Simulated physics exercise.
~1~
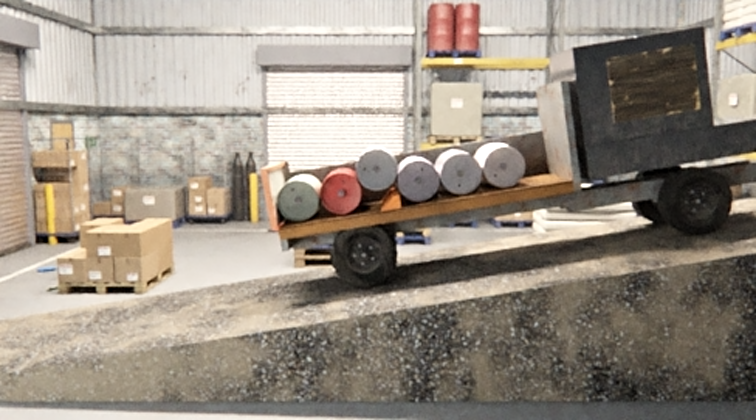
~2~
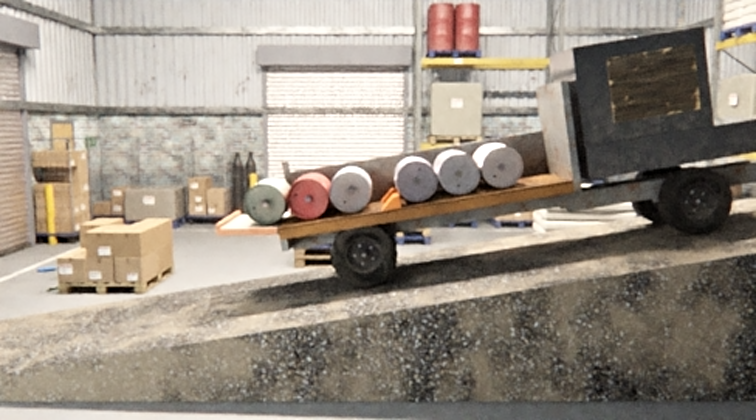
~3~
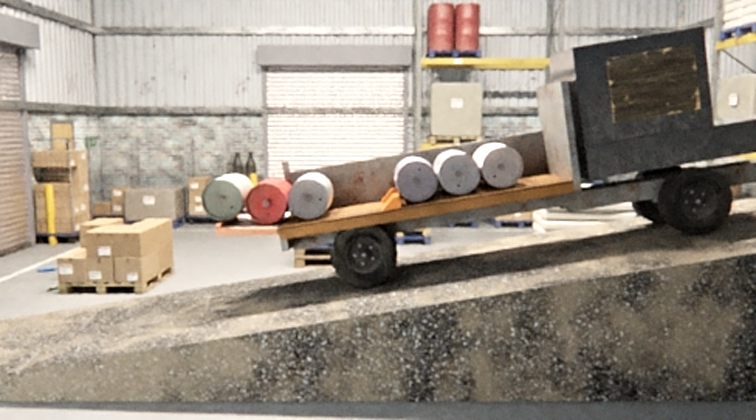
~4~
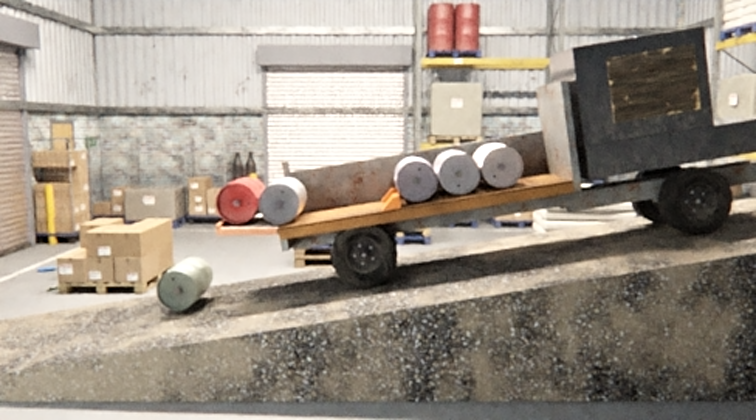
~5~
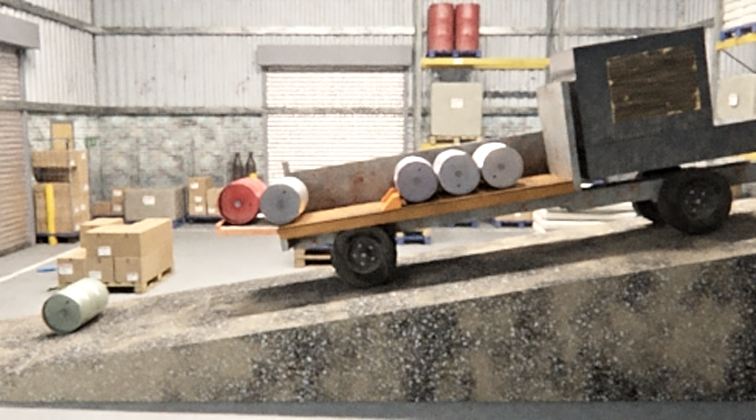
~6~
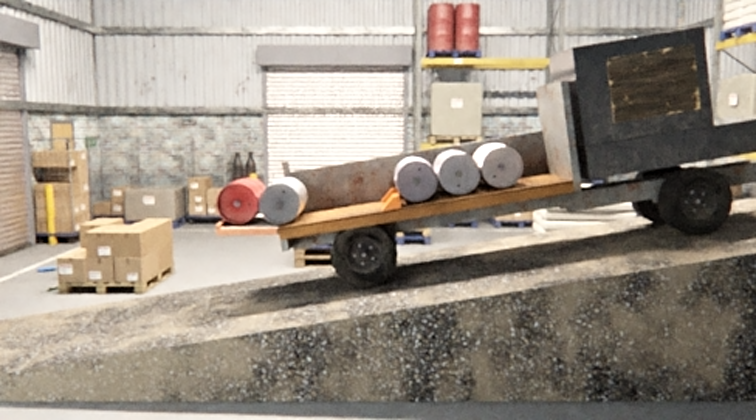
Six kegs lie across the open bed of a dark pick-up parked tail-down to the left on a gritty ramp, seen from the side in a warehouse with stacked cartons behind. A green one is nearest the tail, then a red one, with grey ones further up. The tailgate swings down, and the green, red and nearest grey kegs roll left while three grey ones stay above the orange chock. The green keg drops off the gate, rolls down the ramp and leaves view at the left. The red keg comes to rest out on the lowered gate, the grey one beside it.
